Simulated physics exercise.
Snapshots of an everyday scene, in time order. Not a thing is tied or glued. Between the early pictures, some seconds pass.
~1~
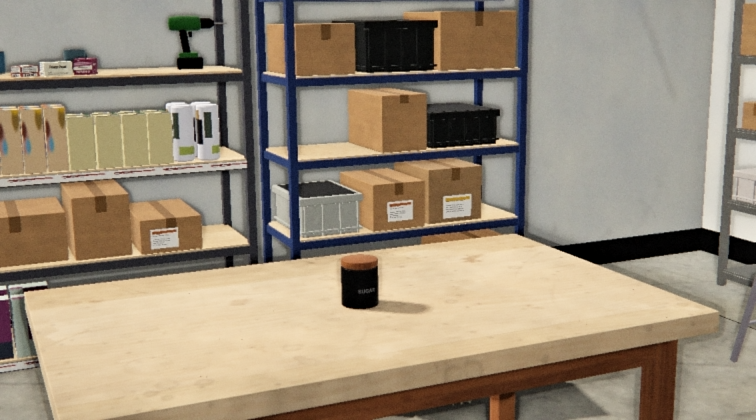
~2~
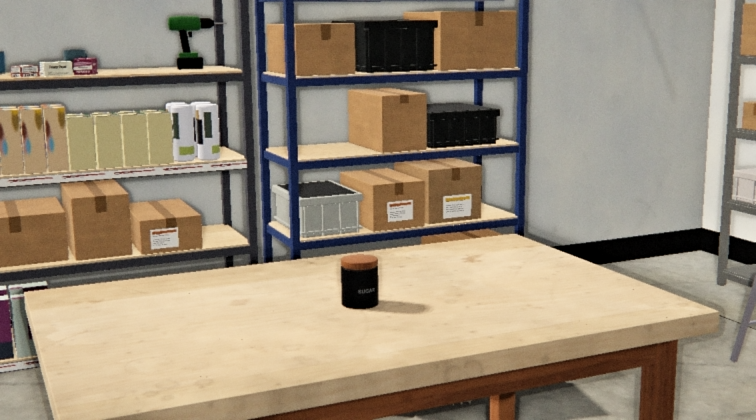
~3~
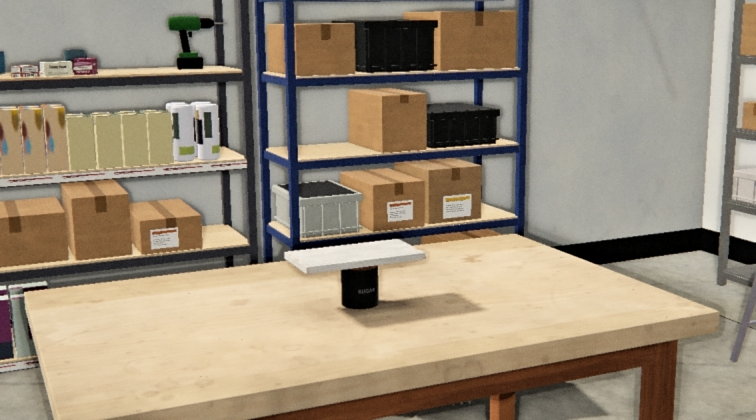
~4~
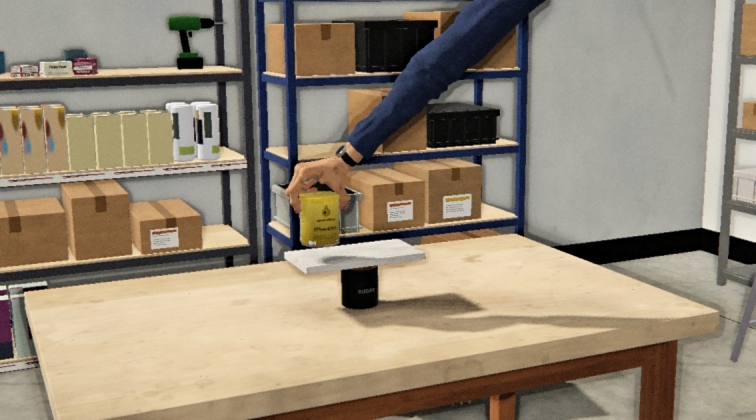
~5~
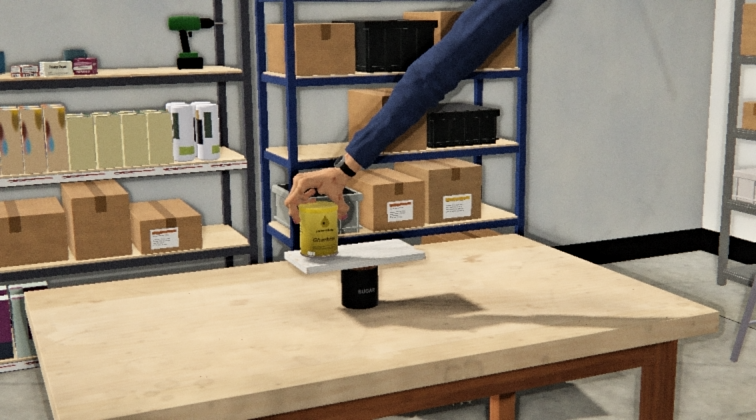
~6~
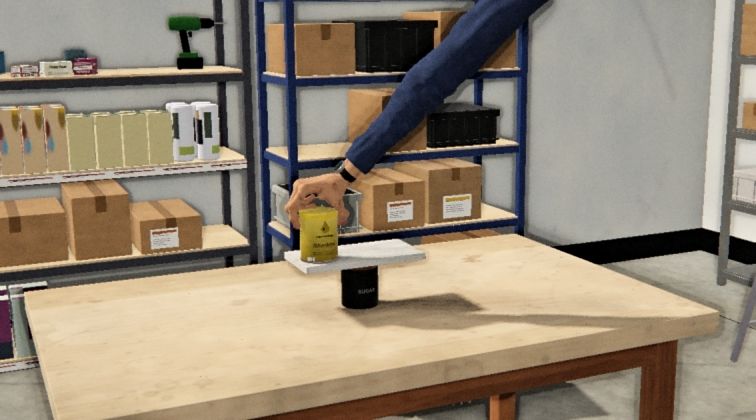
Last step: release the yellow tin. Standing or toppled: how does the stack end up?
Frankly, it's a failure, that one.
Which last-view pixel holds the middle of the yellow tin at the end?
At about (272, 306).
Then, 0.40 s after the last picture, yellow tin now fallen; white board tipped 60° from how it was.
Then, 0.60 s after the last picture, white board tipped 55° from how it was.
At rest, fallen, yellow tin; tipped over in the stack, white board; black jar in place. Seen from the same camera at the end, yellow tin near (272, 306). The stack comes apart.
